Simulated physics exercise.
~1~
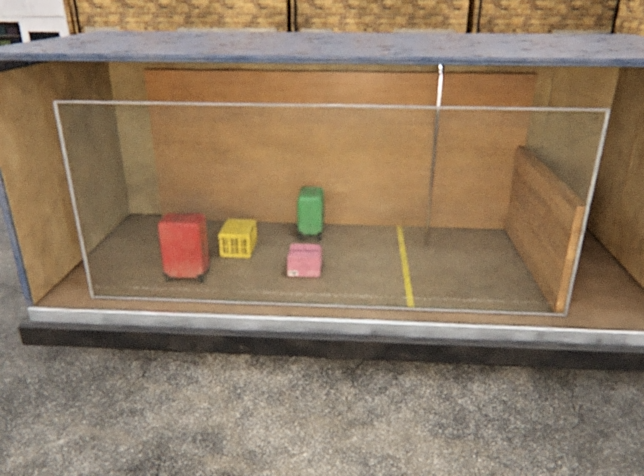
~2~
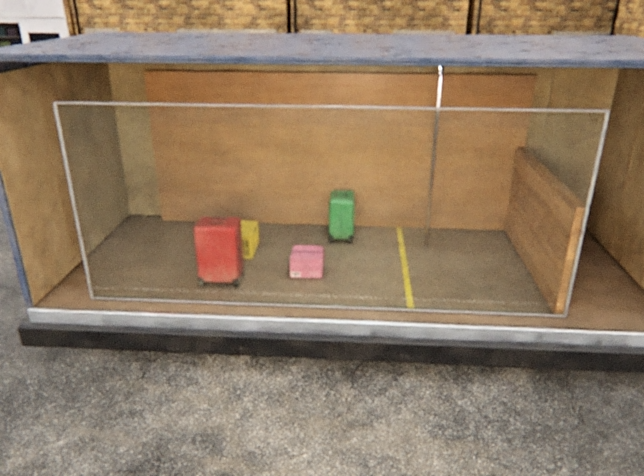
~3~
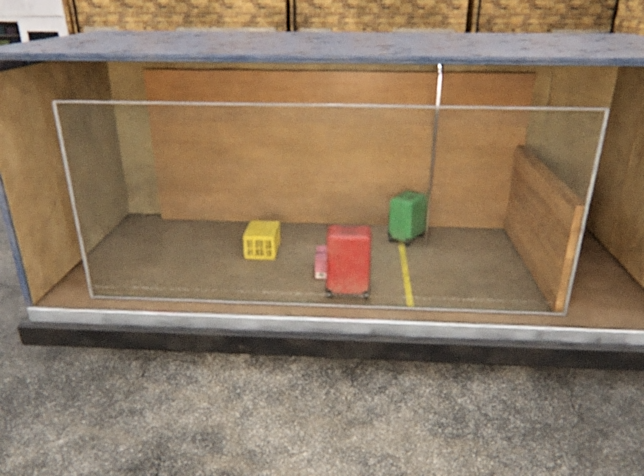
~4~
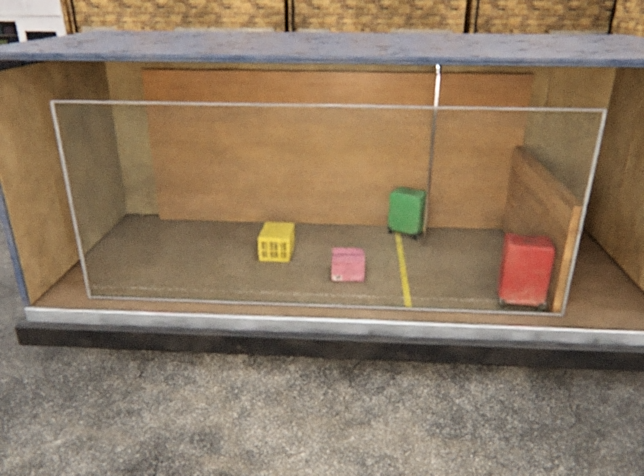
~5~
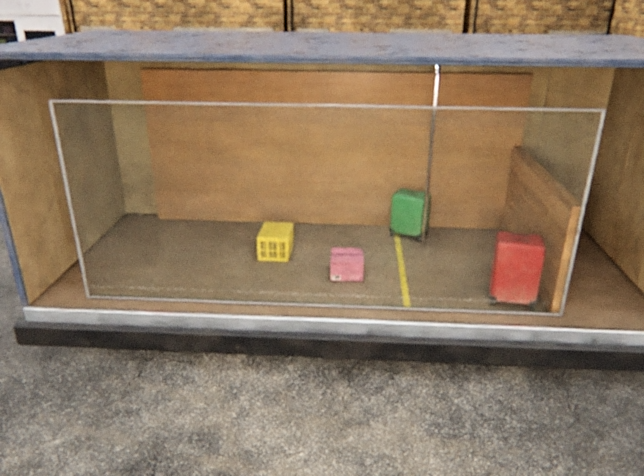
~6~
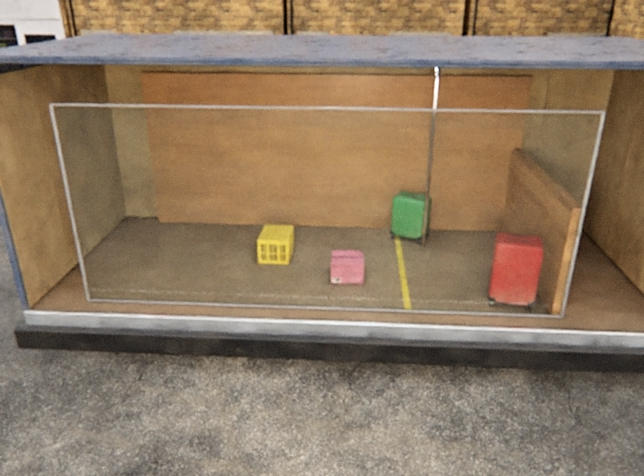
A red wheeled case rolled right across the floor of the open-fronted bay, crossed the yellow line and ended near the right wall, while a green one rolled just past the line and a yellow crate and pink carton shifted slightly, stopping short.
